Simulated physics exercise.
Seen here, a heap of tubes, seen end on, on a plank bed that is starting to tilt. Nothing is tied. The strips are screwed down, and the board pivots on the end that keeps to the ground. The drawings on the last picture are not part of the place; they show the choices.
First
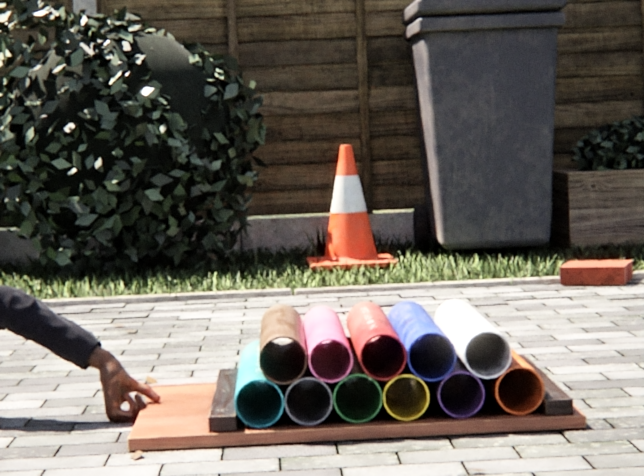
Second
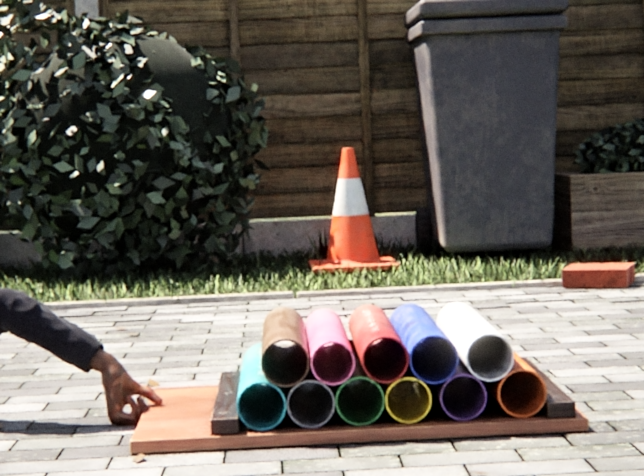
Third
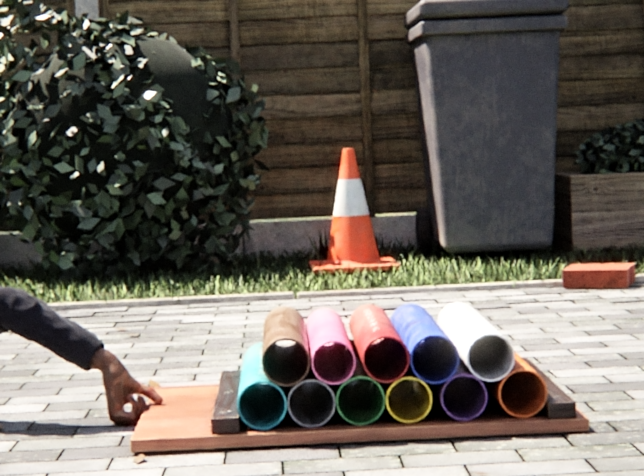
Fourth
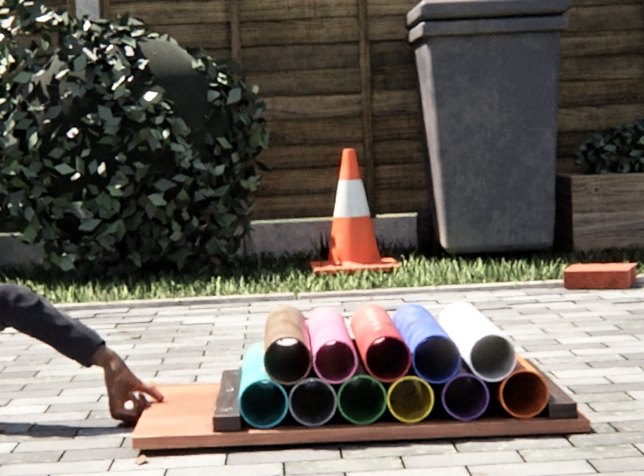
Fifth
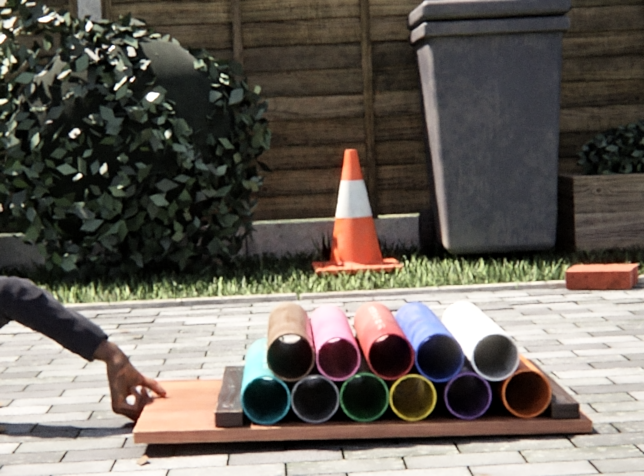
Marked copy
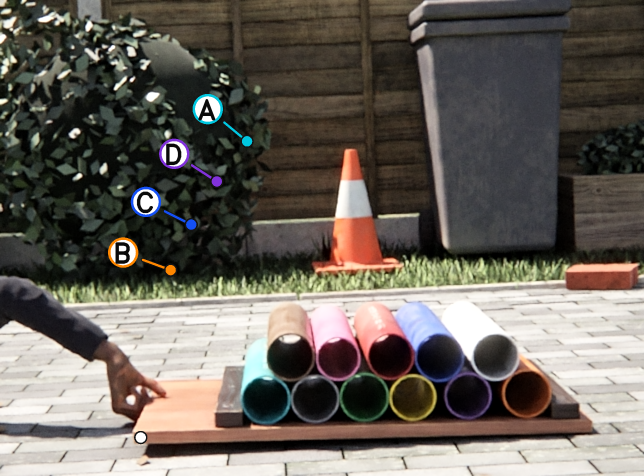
In this clip, a hand at the left grips the end of a reddish board carrying colourful tubes stacked in two rows between dark strips, then raises that end very slightly while the tubes keep their arrangement.
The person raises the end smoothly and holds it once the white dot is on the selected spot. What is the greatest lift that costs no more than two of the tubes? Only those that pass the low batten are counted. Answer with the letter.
The highest mark that will do is B.
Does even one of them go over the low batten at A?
At A: Yes.
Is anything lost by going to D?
Yes.
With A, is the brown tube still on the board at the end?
No.
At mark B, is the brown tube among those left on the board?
The brown tube: Yes.
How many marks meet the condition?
One of them.
On the marked copy, A at (247, 141); B at (171, 270); C at (191, 225); D at (217, 181); the white dot at (141, 438).
Taking B. A third of the way, board at 15°.
Two thirds of the way, board at 23°.
When it is over, board at 23°, one over the low batten (white).
As for the rest, A eight over the low batten; C three over the low batten (white, red, blue); D five over the low batten.
